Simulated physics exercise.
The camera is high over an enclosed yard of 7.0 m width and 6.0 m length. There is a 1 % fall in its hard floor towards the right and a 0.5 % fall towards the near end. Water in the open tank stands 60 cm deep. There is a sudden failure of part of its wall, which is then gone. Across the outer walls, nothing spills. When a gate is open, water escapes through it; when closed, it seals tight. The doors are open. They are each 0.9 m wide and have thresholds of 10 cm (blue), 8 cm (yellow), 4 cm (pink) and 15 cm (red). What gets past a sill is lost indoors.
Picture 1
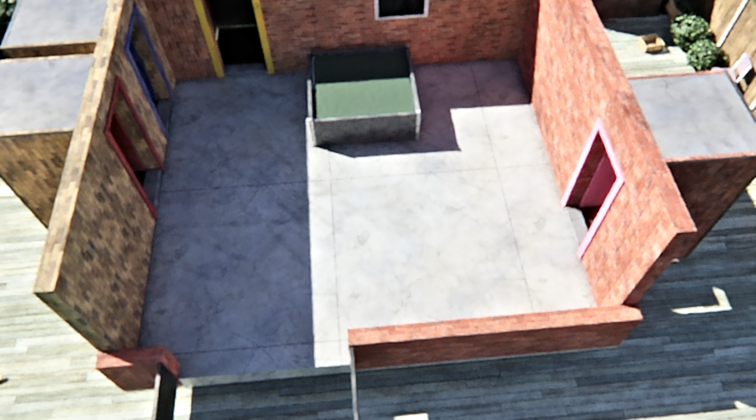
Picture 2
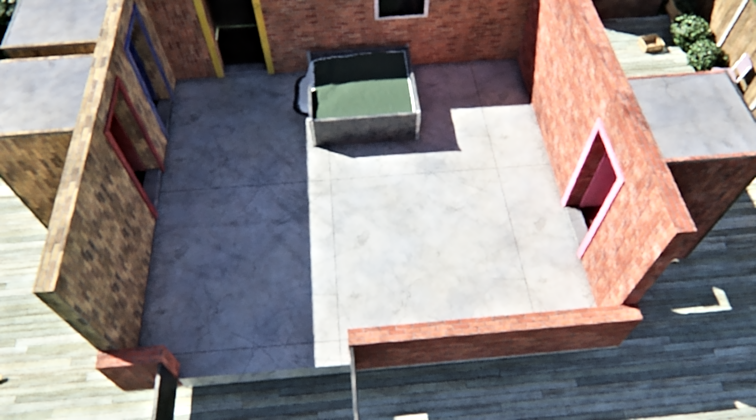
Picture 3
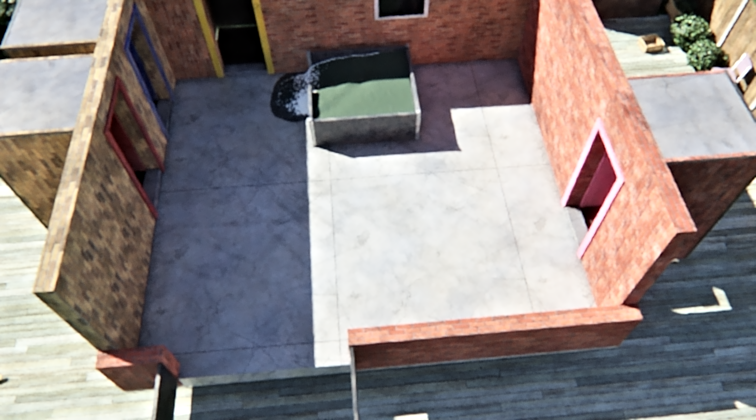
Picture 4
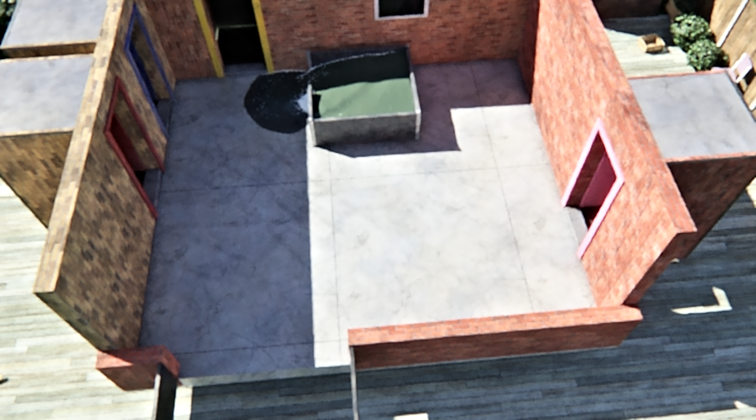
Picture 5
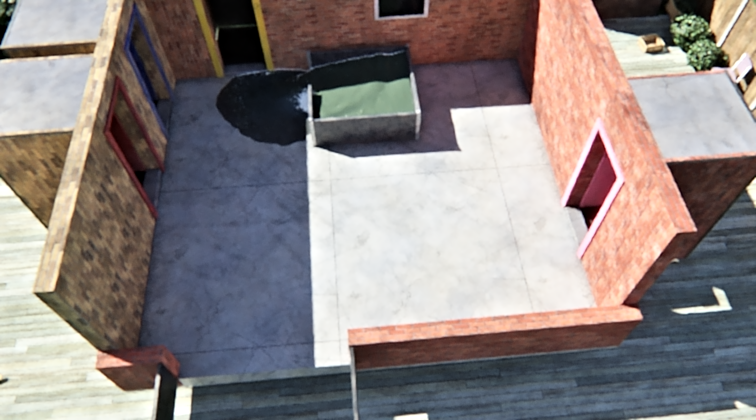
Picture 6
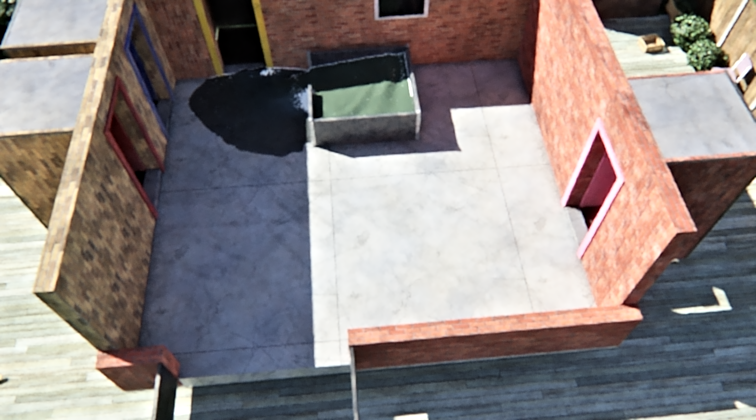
The video shows a brick-walled yard seen from above with an open tank of greenish water near the back wall; dark water pours from the tank's left side and spreads leftward across the grey floor in a widening pool.
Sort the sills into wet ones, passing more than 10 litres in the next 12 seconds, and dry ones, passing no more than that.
Blue door: Wet; yellow door: Wet; pink door: Dry; red door: Dry.
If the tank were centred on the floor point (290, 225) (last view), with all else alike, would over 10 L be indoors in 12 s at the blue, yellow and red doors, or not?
Compared with that limit, blue falls short, yellow overshoots and red overshoots.
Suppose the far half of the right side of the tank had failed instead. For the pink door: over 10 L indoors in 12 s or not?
So for pink: Yes.
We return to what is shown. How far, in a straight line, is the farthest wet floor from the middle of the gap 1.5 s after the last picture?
I'd put it close to 4.2 m.
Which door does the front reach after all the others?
It's the pink door that comes last.
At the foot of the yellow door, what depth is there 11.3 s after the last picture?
The depth there is near 5.0 cm.
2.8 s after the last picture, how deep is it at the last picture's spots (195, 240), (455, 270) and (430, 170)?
About 5, 0 and 0 cm.
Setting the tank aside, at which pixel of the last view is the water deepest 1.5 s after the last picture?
Around (184, 91).
Then, 0.7 s after the last picture water covers 15 % of the floor and is deepest (36 cm) near (175, 85); blue door 19 cm at the sill, 10 L in, yellow door 16 cm at the sill, 8 L in, pink door not reached, red door not reached.
Then, 1.5 s after the last picture water covers 15 % of the floor and is deepest (32 cm) near (184, 91); blue door 28 cm at the sill, 69 L in, yellow door 14 cm at the sill, 28 L in, pink door not reached, red door 10 cm at the sill, 0 L in.
Then, 2.8 s after the last picture water covers 30 % of the floor and is deepest (22 cm) near (169, 133); blue door 20 cm at the sill, 167 L in, yellow door 11 cm at the sill, 43 L in, pink door not reached, red door 9 cm at the sill, 0 L in.
Then, 6.3 s after the last picture water covers 50 % of the floor and is deepest (12 cm) near (171, 119); blue door 11 cm at the sill, 238 L in, yellow door 9 cm at the sill, 56 L in, pink door not reached, red door 5 cm at the sill, 0 L in.
Then, 11.3 s after the last picture water covers 60 % of the floor and is deepest (8 cm) near (593, 327); blue door 3 cm at the sill, 240 L in, yellow door 5 cm at the sill, 59 L in, pink door 4 cm at the sill, 0 L in, red door 3 cm at the sill, 0 L in.
